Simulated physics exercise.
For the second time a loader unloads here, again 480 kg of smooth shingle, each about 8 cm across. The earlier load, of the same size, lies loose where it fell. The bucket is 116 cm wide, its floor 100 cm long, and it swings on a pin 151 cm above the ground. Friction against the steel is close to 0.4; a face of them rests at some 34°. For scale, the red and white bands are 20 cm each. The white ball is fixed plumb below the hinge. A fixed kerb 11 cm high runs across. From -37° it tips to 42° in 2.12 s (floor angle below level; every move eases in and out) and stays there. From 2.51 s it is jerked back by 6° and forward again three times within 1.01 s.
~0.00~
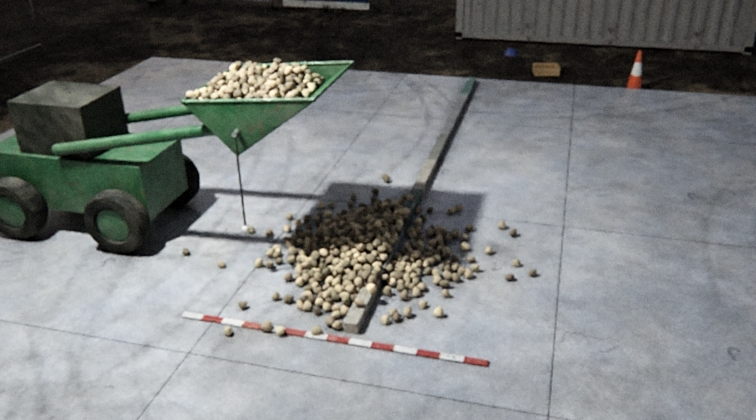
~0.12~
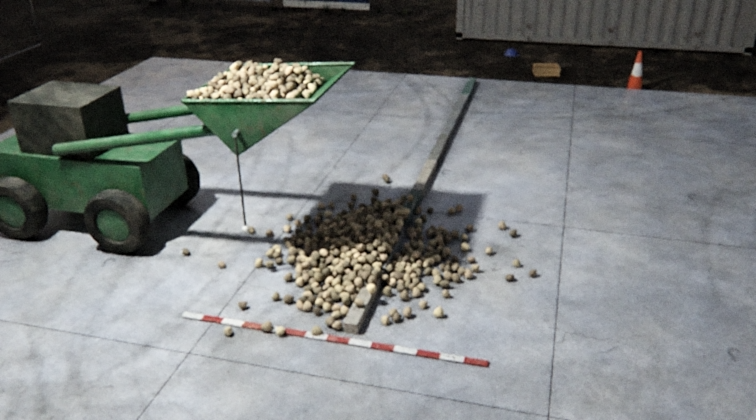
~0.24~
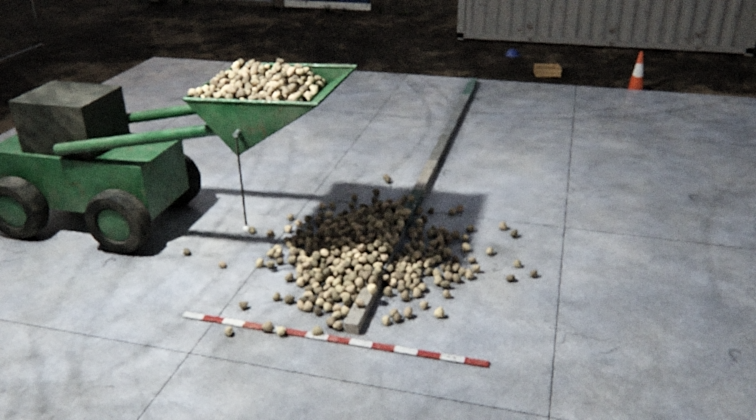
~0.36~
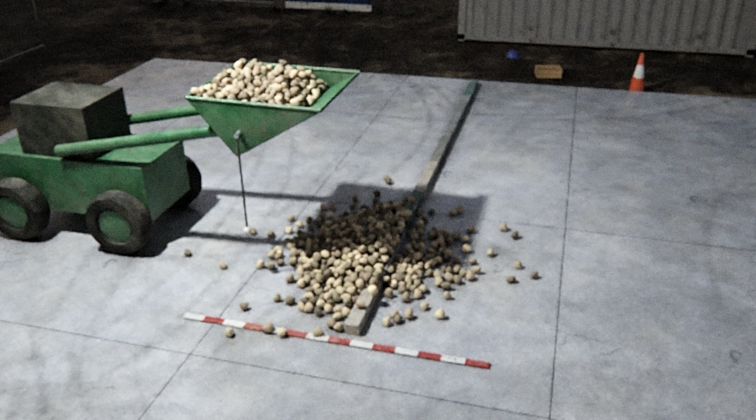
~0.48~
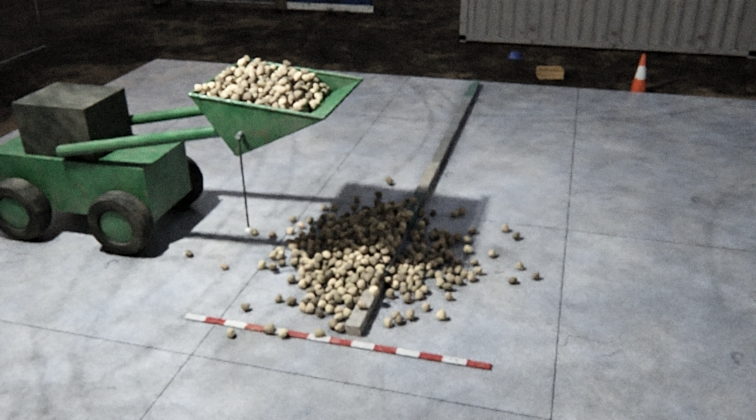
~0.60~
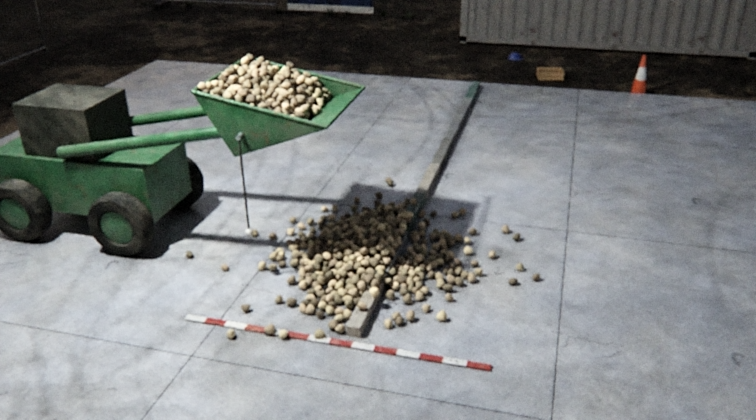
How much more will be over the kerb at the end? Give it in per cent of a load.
Some 39 per cent is added.
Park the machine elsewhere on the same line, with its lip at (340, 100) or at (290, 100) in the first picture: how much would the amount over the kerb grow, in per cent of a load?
First some 75, then 10 per cent.
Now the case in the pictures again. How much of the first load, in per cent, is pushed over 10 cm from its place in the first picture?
About 25 per cent.
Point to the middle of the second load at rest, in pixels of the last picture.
Their middle is at about (373, 247).
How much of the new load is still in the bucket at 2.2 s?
It holds some 10 per cent.
After 1.6 s the floor is at 30°; in per cent of one load, 89 in the bucket, 93 on this side of the kerb, 18 over the kerb; the foremost stones are at (504, 261).
After 2.2 s the floor is at 42°; in per cent of one load, 11 in the bucket, 158 on this side of the kerb, 32 over the kerb; the foremost stones are at (504, 261).
After 4.0 s the floor is at 42°; in per cent of one load, 0 in the bucket, 143 on this side of the kerb, 57 over the kerb; the foremost stones are at (523, 269).
After 6.7 s the floor is at 42°; in per cent of one load, 0 in the bucket, 143 on this side of the kerb, 57 over the kerb; the foremost stones are at (523, 269). Net gain over the kerb, 39.
